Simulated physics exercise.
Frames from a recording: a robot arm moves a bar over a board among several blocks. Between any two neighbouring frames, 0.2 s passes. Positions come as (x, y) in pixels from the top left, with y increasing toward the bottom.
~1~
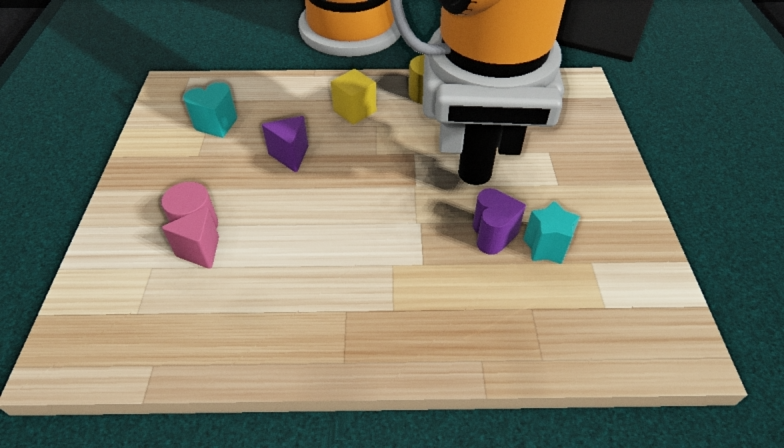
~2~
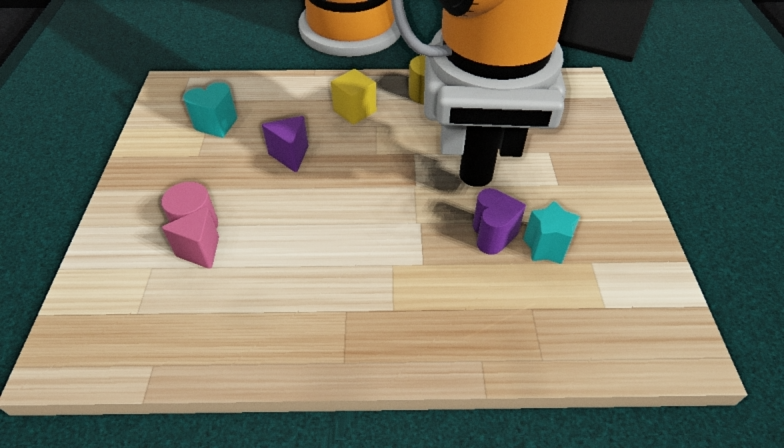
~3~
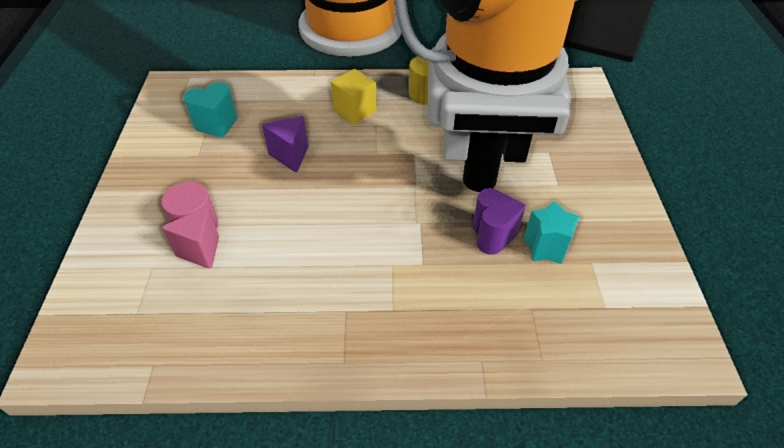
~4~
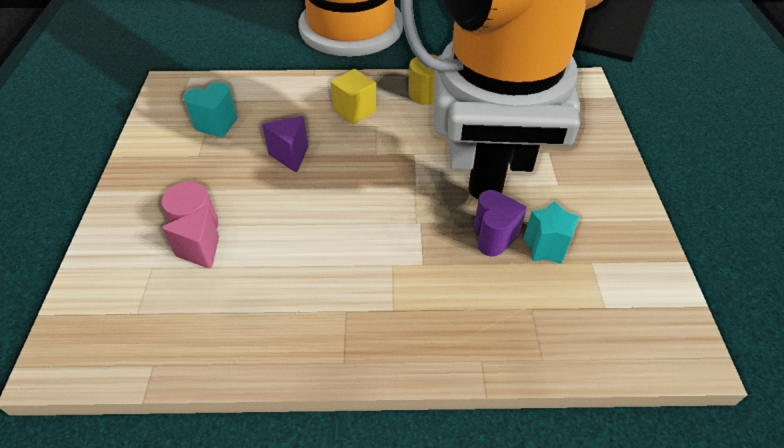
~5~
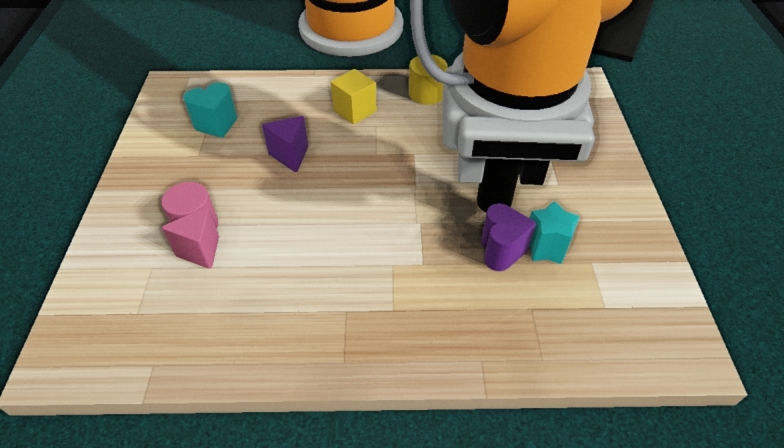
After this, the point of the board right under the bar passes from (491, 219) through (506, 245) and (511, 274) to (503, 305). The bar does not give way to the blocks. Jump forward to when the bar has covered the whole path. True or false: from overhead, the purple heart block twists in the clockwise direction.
It is false.
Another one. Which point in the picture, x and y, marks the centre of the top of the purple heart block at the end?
By then it is at (536, 318).
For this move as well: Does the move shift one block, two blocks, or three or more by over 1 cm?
I'd say just one block gets shifted by more than about 1 cm.
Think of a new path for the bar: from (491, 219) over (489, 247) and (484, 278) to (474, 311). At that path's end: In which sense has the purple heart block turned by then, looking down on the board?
Seen from overhead, it turns anticlockwise.
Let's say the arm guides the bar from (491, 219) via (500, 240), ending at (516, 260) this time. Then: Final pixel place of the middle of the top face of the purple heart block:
Pixel (531, 271).
The first path, step by step. One third of the way, bar at (511, 229); purple heart block at (521, 253).
Two thirds of the way, bar at (516, 259); purple heart block at (530, 287).
At the end, bar at (507, 290); purple heart block at (536, 318), turned 20° anticlockwise; turquoise star still.
